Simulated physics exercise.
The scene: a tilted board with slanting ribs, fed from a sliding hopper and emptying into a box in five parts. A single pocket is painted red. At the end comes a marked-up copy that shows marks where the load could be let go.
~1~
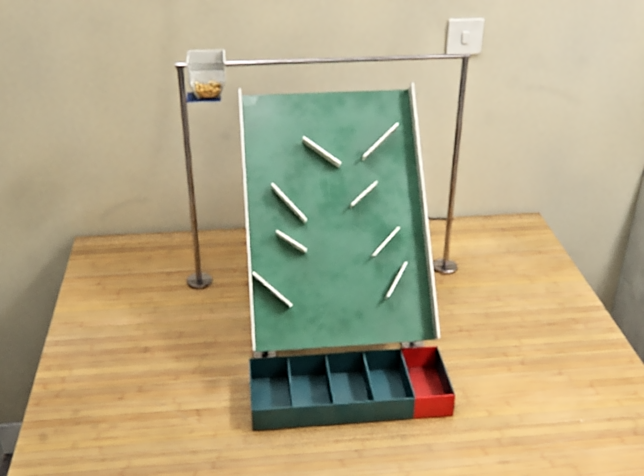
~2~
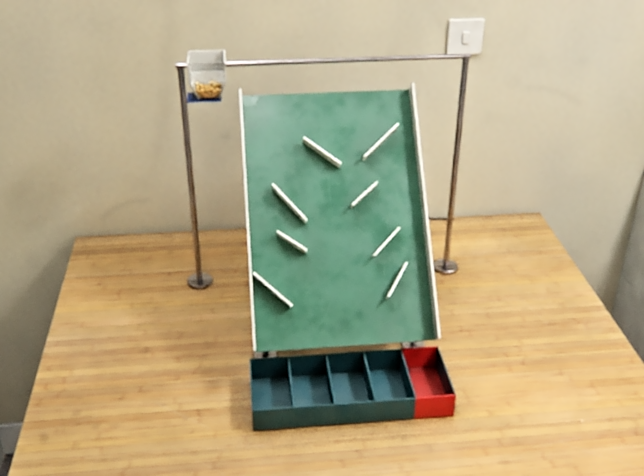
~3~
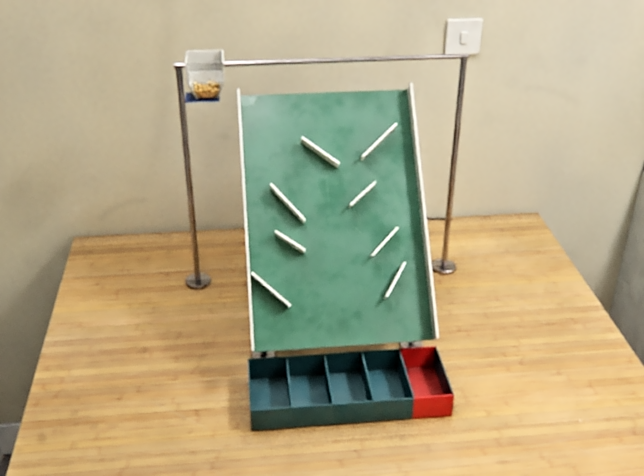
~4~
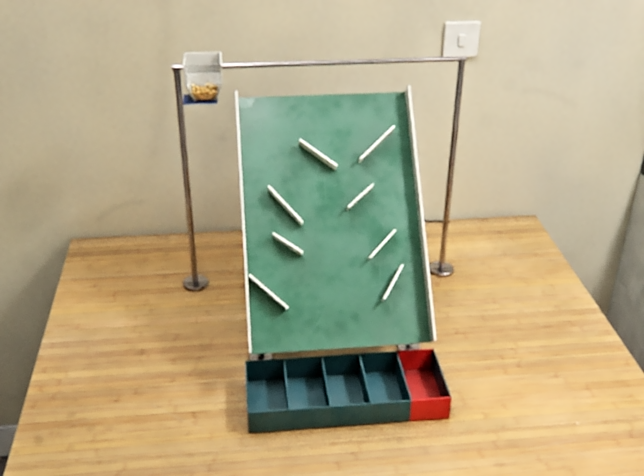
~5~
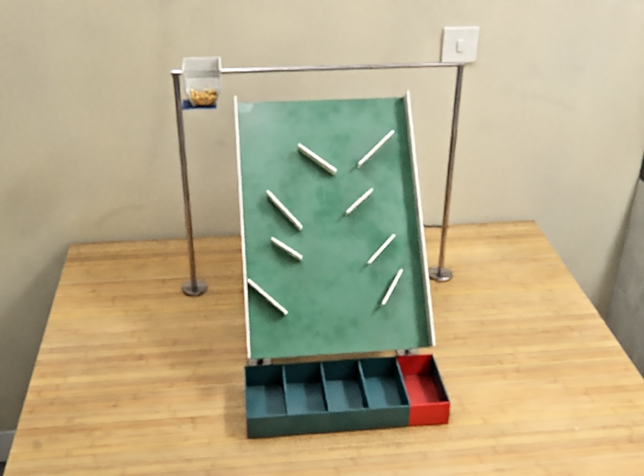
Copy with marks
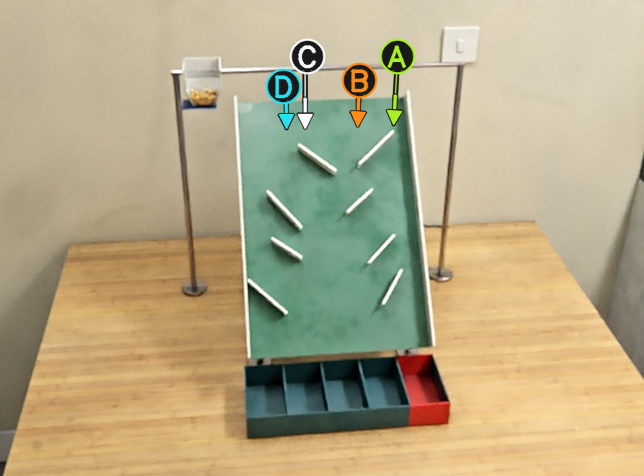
We see a tilted green board with slanting white ribs, a small hopper of dried chickpeas on a rail at upper left, and a five-part box with a red right pocket; nothing moves except a slight shift of the view.
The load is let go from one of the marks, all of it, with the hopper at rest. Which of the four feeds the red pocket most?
Choose A.
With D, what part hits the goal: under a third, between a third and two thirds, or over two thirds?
Mark D gives under a third.
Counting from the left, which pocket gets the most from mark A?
It is the fifth one.
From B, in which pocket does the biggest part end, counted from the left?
The second from the left.
On the marked copy, mark A meets the board at (394, 119); mark B meets the board at (357, 121); mark C meets the board at (305, 123); mark D meets the board at (286, 123).
For mark A, close to half in the red pocket, close to a third in other pockets, a small share outside the box.
For mark B, none at all in the red pocket, the bulk in other pockets, a small share outside the box.
For mark C, only a few in the red pocket, all but a few in other pockets, a small share outside the box.
For mark D, only a few in the red pocket, all but a few in other pockets, a small share outside the box.
